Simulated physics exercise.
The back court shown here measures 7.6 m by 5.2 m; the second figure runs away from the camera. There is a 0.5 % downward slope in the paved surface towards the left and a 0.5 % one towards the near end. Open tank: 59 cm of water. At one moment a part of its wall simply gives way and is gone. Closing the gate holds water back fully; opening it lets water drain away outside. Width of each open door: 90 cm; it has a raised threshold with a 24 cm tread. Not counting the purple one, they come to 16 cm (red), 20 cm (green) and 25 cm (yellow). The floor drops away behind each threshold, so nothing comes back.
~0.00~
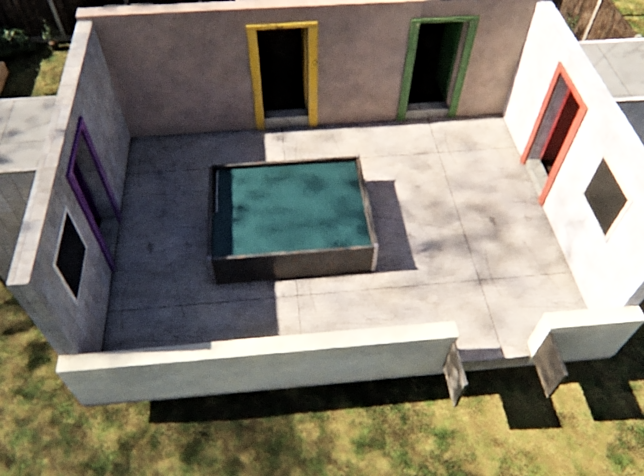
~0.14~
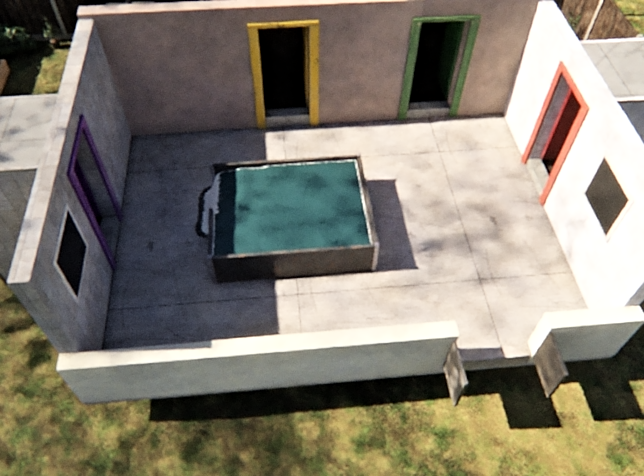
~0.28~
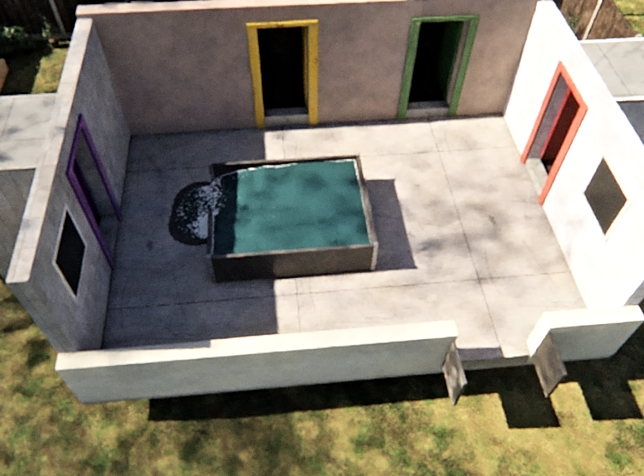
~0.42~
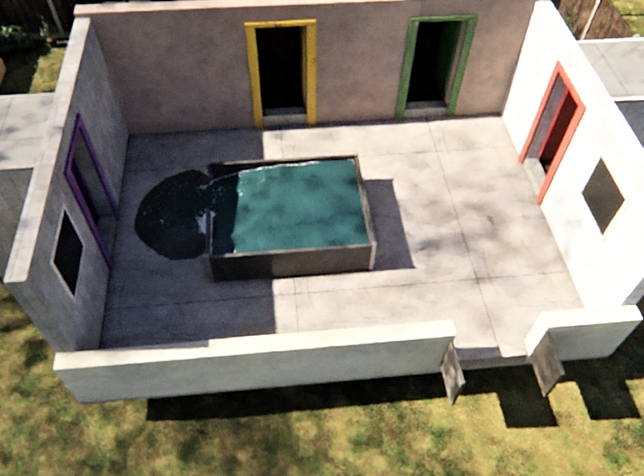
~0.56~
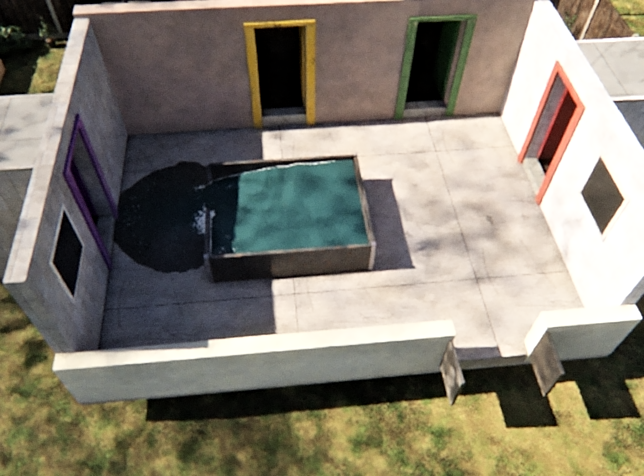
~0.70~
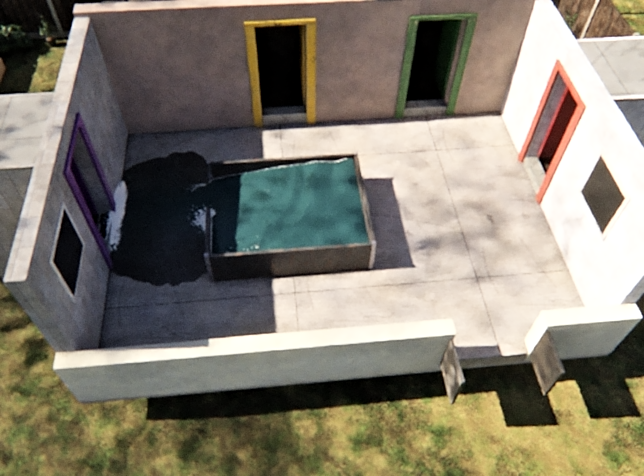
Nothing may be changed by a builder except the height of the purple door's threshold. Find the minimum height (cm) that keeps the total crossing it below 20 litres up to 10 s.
The minimum is roughly 28 cm.
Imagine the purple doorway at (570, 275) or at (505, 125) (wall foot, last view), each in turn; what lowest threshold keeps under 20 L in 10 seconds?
Around 6.5 and 8.5 cm respectively.
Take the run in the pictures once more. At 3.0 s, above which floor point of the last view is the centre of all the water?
(234, 221), roughly.
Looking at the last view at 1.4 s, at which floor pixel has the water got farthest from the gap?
(100, 344).
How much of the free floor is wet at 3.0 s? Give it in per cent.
Roughly 35 percent of the floor is wet.
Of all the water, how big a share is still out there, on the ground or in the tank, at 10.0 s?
Some 96 per cent remains.
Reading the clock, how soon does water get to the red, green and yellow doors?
Red 5.5 s, green 4.0 s, yellow 2.6 s.
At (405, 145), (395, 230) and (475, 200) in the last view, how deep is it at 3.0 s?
About 0, 0 and 0 cm respectively.
After 1.4 s water covers 15 % of the floor, deepest (37 cm) near (210, 209); 31 cm at the purple door, 12 litres in over its 21 cm threshold.
After 3.0 s water covers 35 % of the floor, deepest (34 cm) near (128, 139); 27 cm at the purple door, 74 litres in over its 21 cm threshold.
After 10.0 s water covers 95 % of the floor, deepest (14 cm) near (595, 332); 11 cm at the purple door, 88 litres in over its 21 cm threshold.
At the purple door as built, the water arrived by 0.7 s and peaked near 33 cm at 2.2 s.
With a threshold of 23.5 cm, 58 litres would have come in within the 10 s; with 31.5 cm, 7 litres. So under 20 litres takes about 28 cm.
